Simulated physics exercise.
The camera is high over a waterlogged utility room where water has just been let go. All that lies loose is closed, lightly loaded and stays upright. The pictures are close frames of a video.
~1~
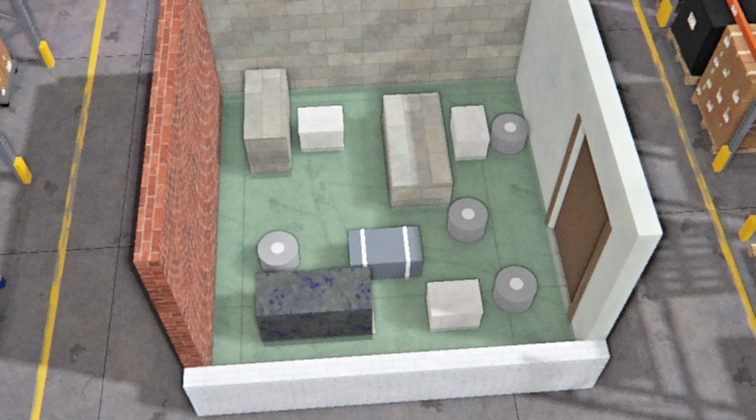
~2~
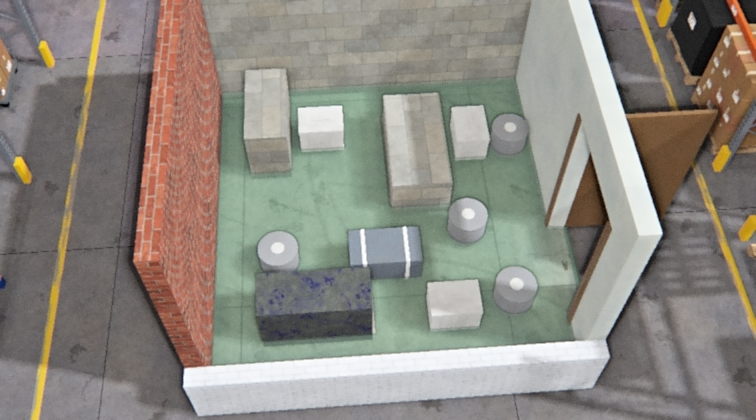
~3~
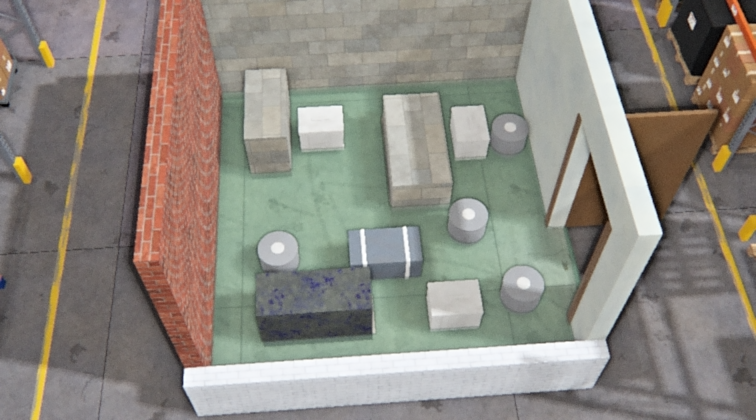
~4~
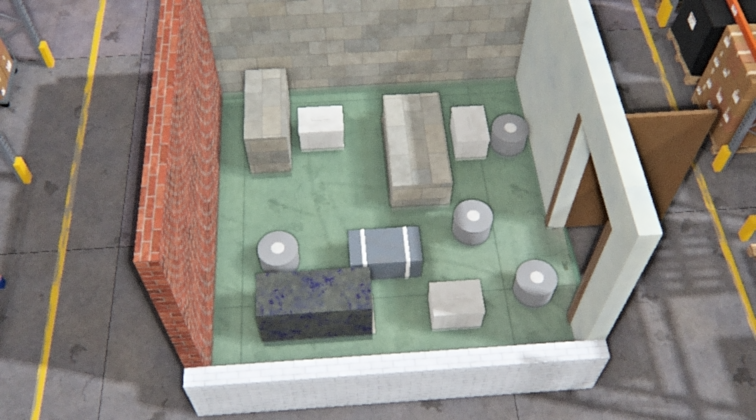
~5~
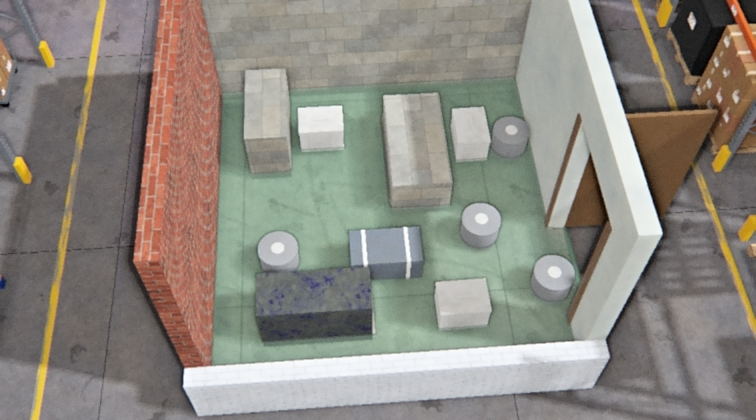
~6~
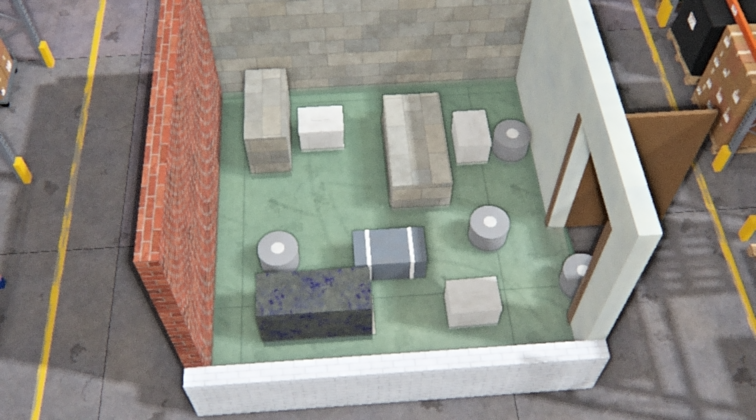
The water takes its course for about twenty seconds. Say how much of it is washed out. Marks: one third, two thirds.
Share: At least two thirds.
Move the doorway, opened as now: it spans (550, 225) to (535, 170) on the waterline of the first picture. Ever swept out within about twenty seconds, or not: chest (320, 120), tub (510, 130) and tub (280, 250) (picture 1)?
One after the other: Kept in, gone, no.
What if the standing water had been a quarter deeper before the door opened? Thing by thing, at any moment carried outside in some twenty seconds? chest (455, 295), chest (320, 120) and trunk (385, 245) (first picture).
As listed: Out, stays, gone.
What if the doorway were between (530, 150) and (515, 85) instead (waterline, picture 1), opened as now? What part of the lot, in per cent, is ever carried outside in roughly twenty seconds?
About 80 per cent.
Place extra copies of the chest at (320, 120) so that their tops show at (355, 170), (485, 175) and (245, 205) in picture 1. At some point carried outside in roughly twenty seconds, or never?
One after the other: Carried outside, yes, left behind.
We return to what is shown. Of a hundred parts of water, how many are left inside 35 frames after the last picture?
About 54 per cent.
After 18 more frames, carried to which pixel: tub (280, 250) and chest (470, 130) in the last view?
Around (336, 260) and (505, 196).
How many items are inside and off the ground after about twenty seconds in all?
That makes 1.
A moment on, 1 of 8 are out; 7 afloat.
Next, 5 of 8 are out; 3 afloat.
Later, 6 of 8 are out; 1 afloat.
In the end, 6 of 8 are out; 1 afloat.
